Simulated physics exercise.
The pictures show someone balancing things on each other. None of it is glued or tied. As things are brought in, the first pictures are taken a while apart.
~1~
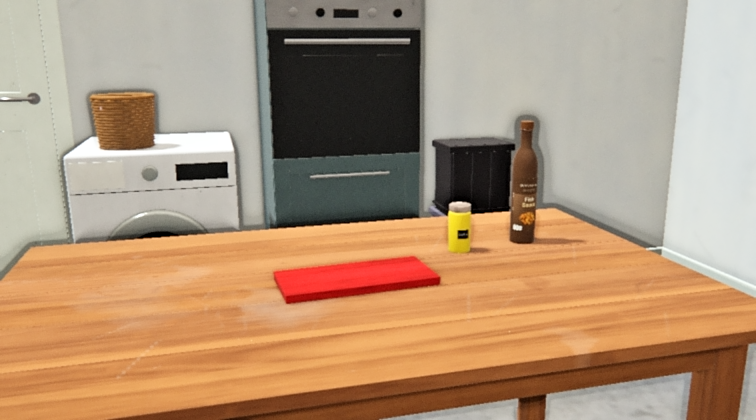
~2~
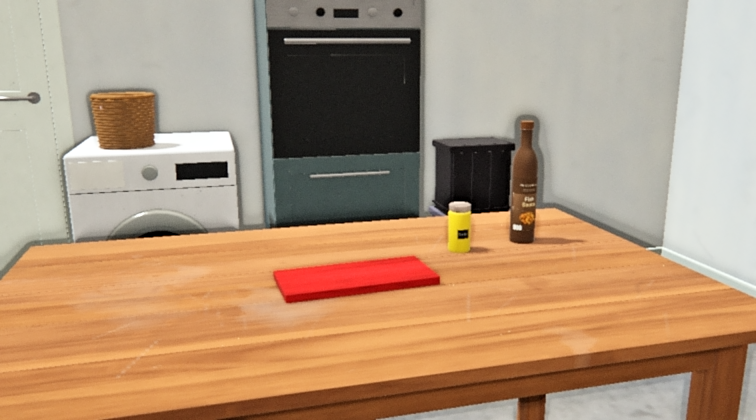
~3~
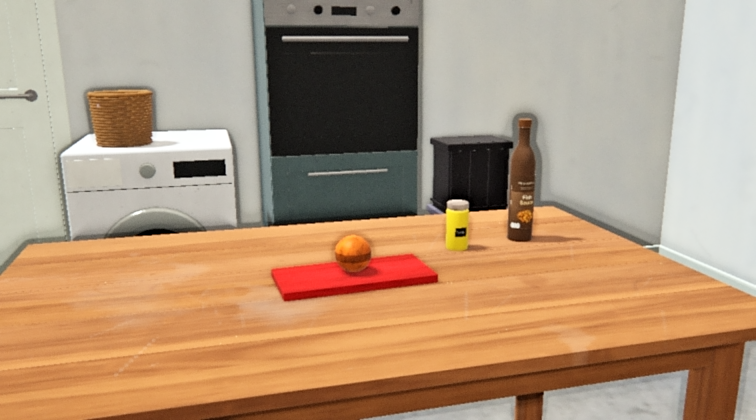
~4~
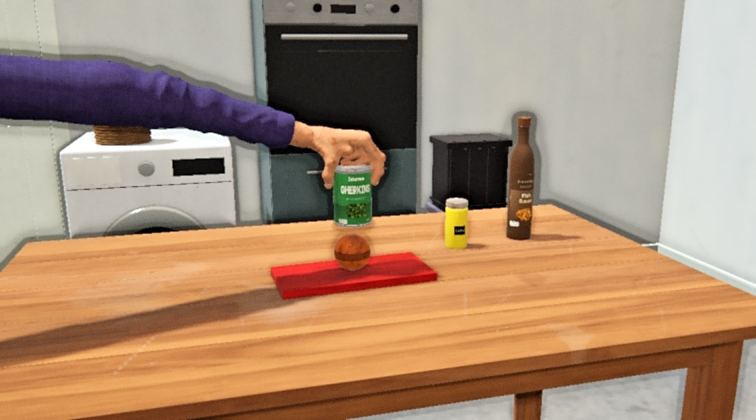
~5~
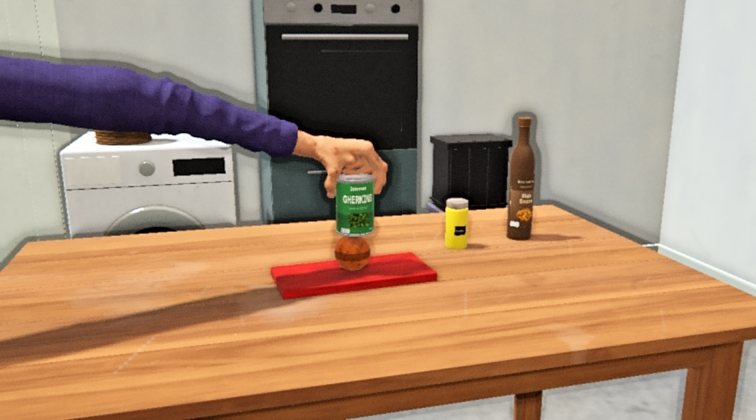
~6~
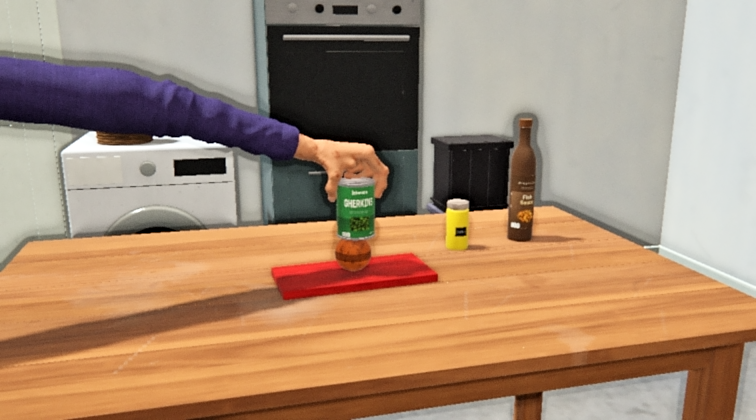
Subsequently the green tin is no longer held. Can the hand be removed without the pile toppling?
Doesn't stay standing.
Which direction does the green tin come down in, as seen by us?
Toward the right-hand side.
Then, 0.50 s on from there, green tin now fallen.
Then, 0.80 s on from there, things are still on the move.
Then, 2.70 s on from there, as before.
In the end, fallen, green tin; the other 4 unmoved. The pile loses its balance.
